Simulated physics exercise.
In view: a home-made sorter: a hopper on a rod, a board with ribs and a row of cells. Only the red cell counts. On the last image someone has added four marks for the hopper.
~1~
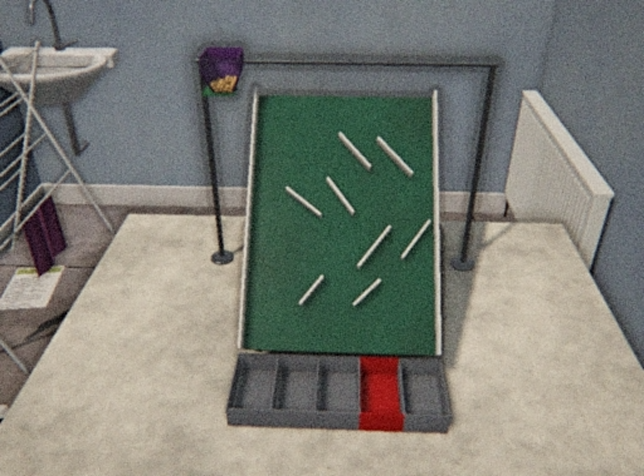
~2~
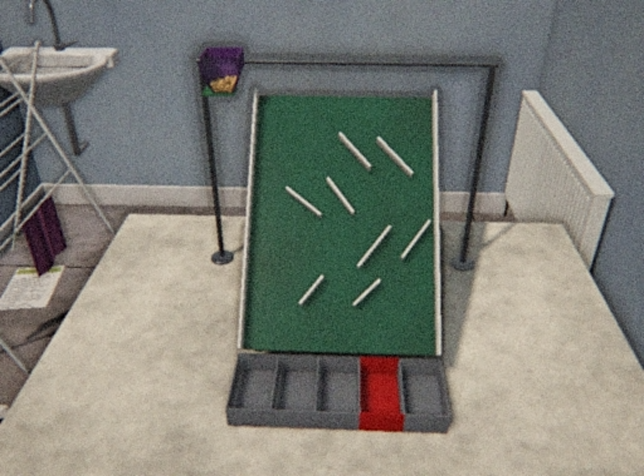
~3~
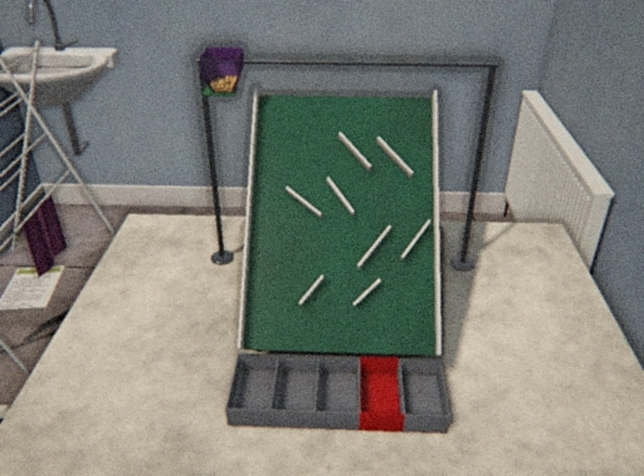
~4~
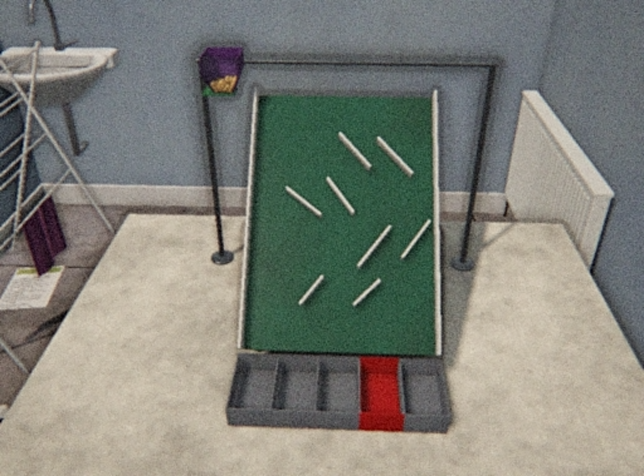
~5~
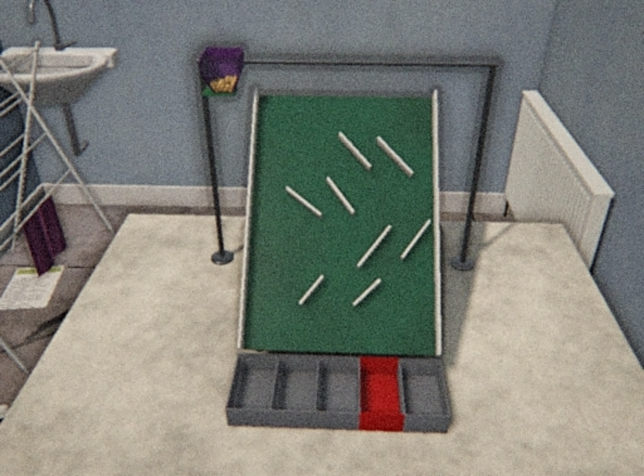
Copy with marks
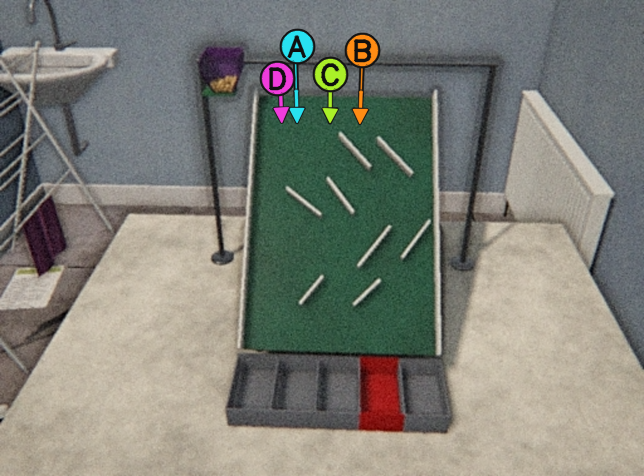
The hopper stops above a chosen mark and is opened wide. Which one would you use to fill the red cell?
It is B.
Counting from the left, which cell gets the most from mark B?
It is the fourth one.
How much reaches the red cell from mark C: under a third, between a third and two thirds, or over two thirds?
It is under a third.
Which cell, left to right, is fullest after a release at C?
The third.
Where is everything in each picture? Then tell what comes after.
In the first picture, hopper (225, 83), dried chickpeas, door shut.
In the second picture, ribs (340, 133) to (370, 166), (378, 137) to (412, 173), (286, 187) to (321, 214).
In the third picture, ribs (328, 177) to (354, 212), (358, 266) to (390, 226), (402, 257) to (430, 220).
In the fourth picture, ribs (300, 303) to (323, 276), (354, 304) to (380, 280).
In the fifth picture, red cell (381, 421), number 4 of 5 from the left.
On the marked copy, mark A meets the board at (296, 117); mark B meets the board at (360, 118); mark C meets the board at (330, 117); mark D meets the board at (281, 117).
Choosing A, not one piece in the red cell, almost all in other cells, just a few held on the board.
Choosing B, roughly half in the red cell, roughly a third in other cells, about a tenth held on the board.
Choosing C, about a tenth in the red cell, the larger part in other cells, just a few held on the board.
Choosing D, not one piece in the red cell, almost all in other cells.
